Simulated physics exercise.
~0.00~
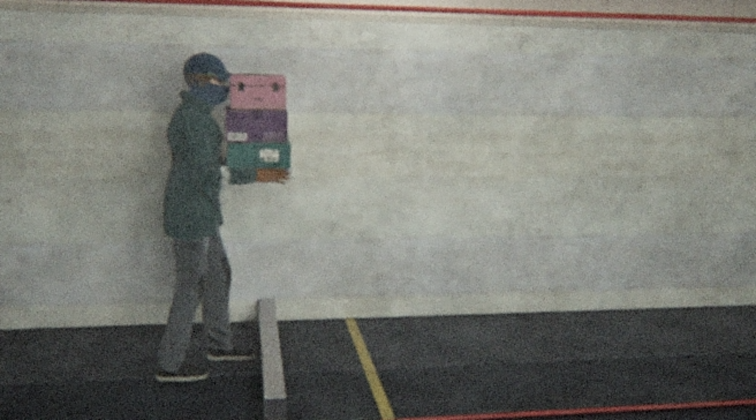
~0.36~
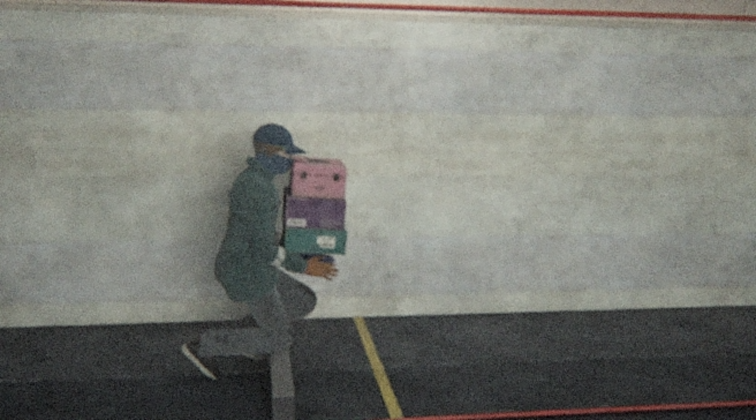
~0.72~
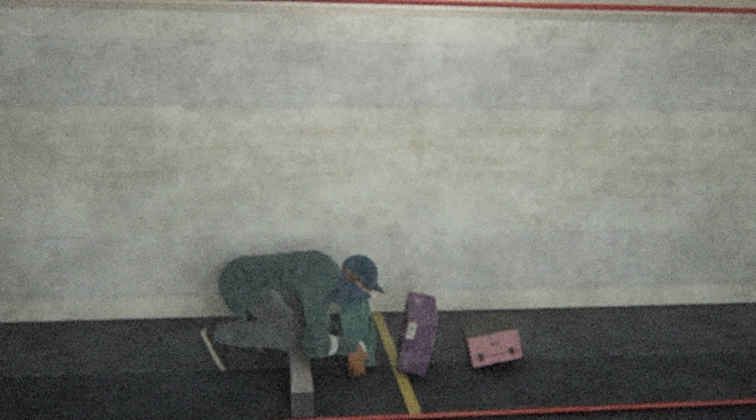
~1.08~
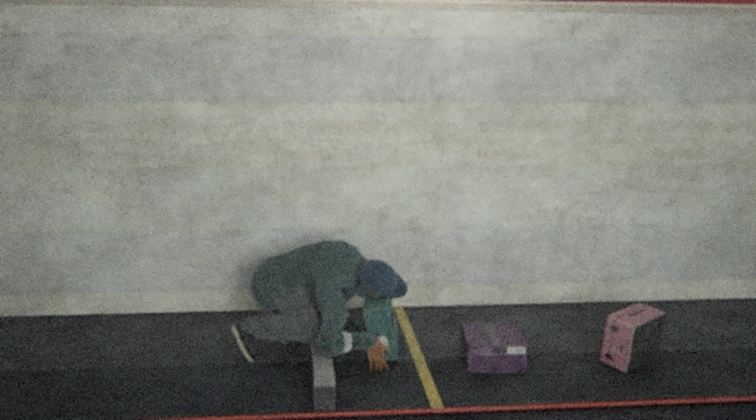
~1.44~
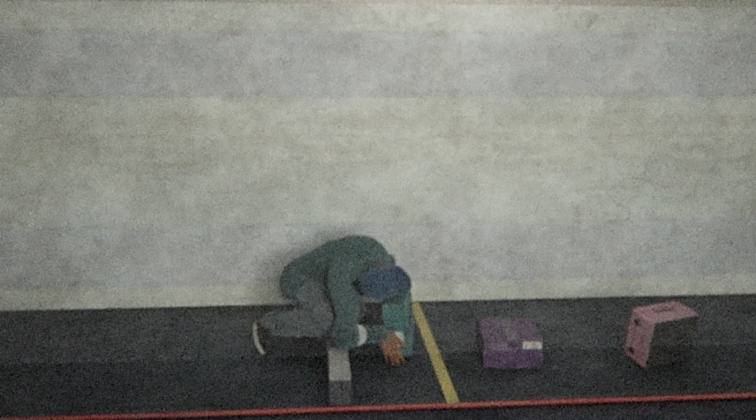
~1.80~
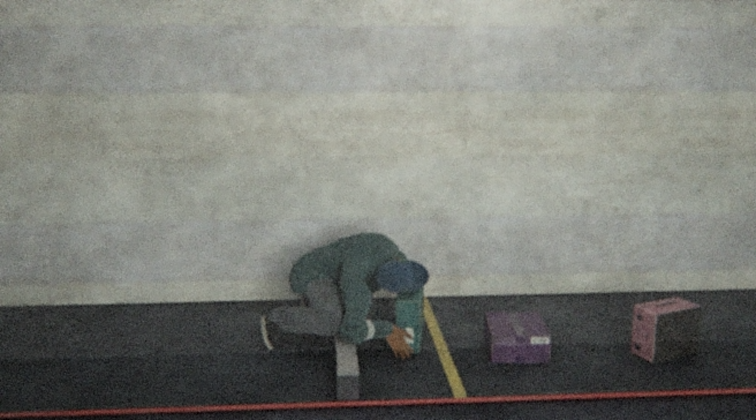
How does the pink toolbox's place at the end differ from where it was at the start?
At the start it sits on top of the stack in the porter's arms, behind the rail. At the end it lies on the floor beyond the yellow line, farther right than the purple carton.
At first, a porter in a blue cap and green coat stands behind a low rail, holding a pink toolbox stacked on a purple carton and a teal carton. The porter's knees bend and the body sinks forward, with the stack still upright against the chest. The porter then folds over the rail, hands reaching the floor, as the pink toolbox and purple carton tumble past the yellow line. The view drifts slightly left while they turn over and settle. In the end, the porter stays hunched with head bowed beside the tipped teal carton, both short of the line, and the pink toolbox rests farthest right.
